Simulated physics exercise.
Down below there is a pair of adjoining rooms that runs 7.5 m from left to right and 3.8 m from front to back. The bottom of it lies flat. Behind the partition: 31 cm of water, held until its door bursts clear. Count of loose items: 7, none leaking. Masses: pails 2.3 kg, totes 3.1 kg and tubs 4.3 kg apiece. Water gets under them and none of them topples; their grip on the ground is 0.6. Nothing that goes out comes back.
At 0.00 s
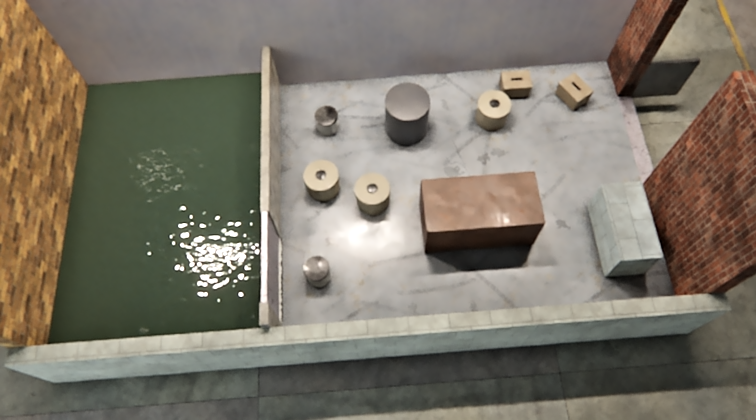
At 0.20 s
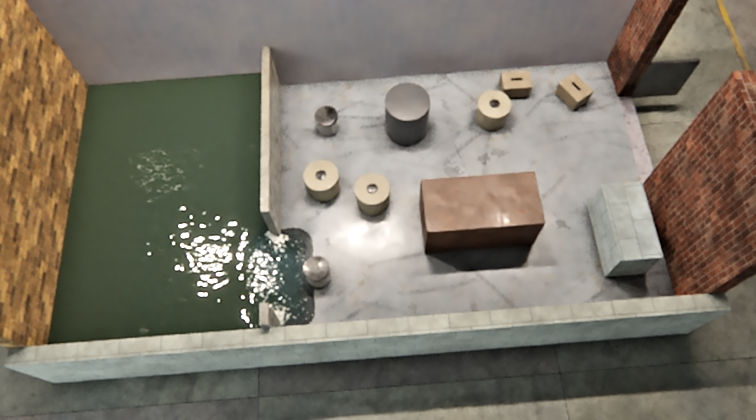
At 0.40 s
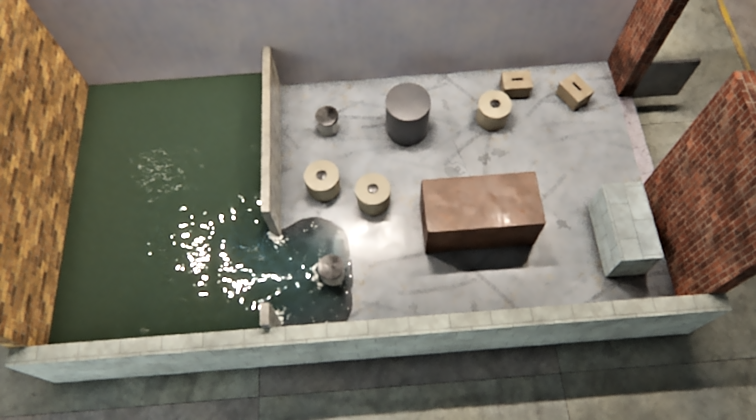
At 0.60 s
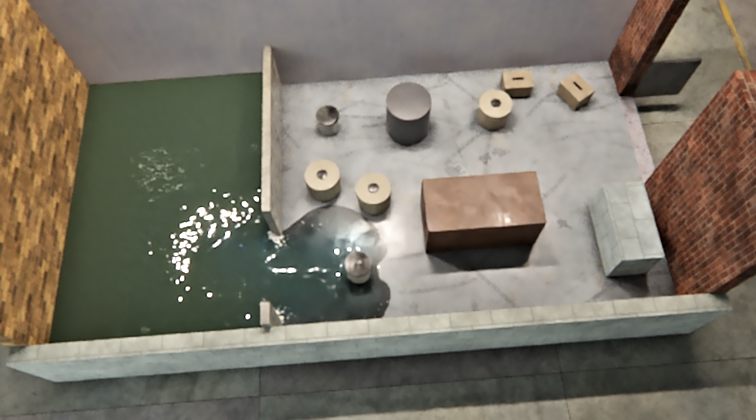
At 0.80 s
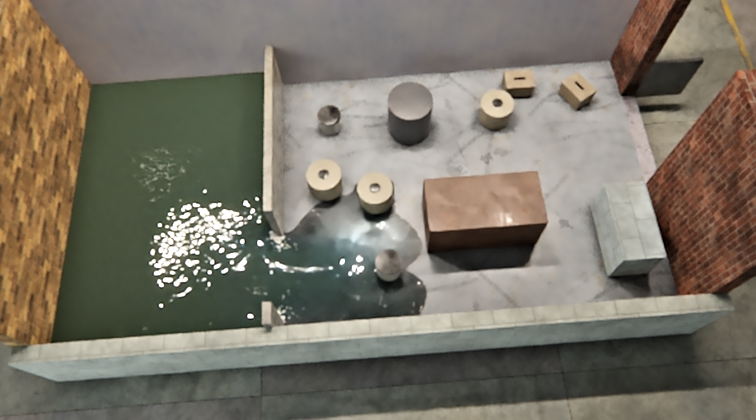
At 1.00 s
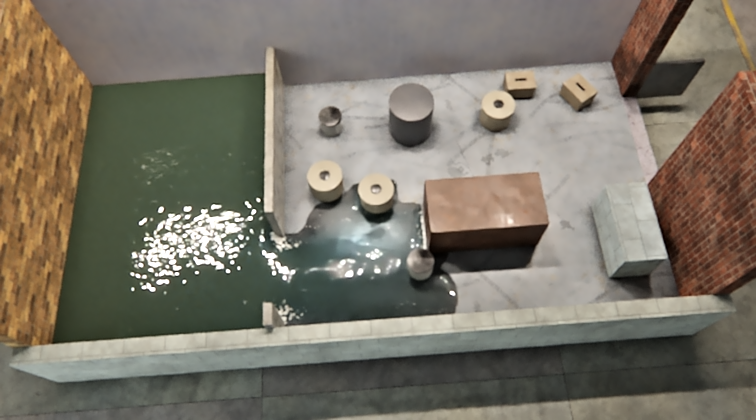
Dark green water spreading through a gap in a partition across a pale marbled floor, pushing a small metal pail to the right.
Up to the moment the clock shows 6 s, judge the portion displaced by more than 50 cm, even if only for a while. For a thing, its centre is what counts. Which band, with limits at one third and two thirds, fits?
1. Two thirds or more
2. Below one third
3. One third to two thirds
One third to two thirds (3).
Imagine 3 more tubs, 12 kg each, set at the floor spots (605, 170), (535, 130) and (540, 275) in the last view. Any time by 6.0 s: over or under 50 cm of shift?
The first is lower, the second lower, the third higher.
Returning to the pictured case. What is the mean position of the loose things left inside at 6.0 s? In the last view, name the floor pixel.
Mean position approx. (446, 126).
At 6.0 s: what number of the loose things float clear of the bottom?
At that instant the tally stands at 4.
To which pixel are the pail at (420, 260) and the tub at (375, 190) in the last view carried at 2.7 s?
About (599, 246) for the first and (381, 136) for the second.
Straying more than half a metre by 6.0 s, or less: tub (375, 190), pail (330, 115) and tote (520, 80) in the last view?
First crosses the line, second stays inside the line, third stays inside the line.
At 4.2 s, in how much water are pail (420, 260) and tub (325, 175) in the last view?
Some 3 cm at the first, some 1 cm at the second.
After 1.4 s 1 of 7 are over 50 cm from their spots; 0 afloat.
After 2.7 s 2 of 7 are over 50 cm from their spots; 1 afloat.
After 4.2 s 2 of 7 are over 50 cm from their spots; 1 afloat.
After 6.0 s 4 of 7 are over 50 cm from their spots, and 4 have been at some point; 4 afloat.
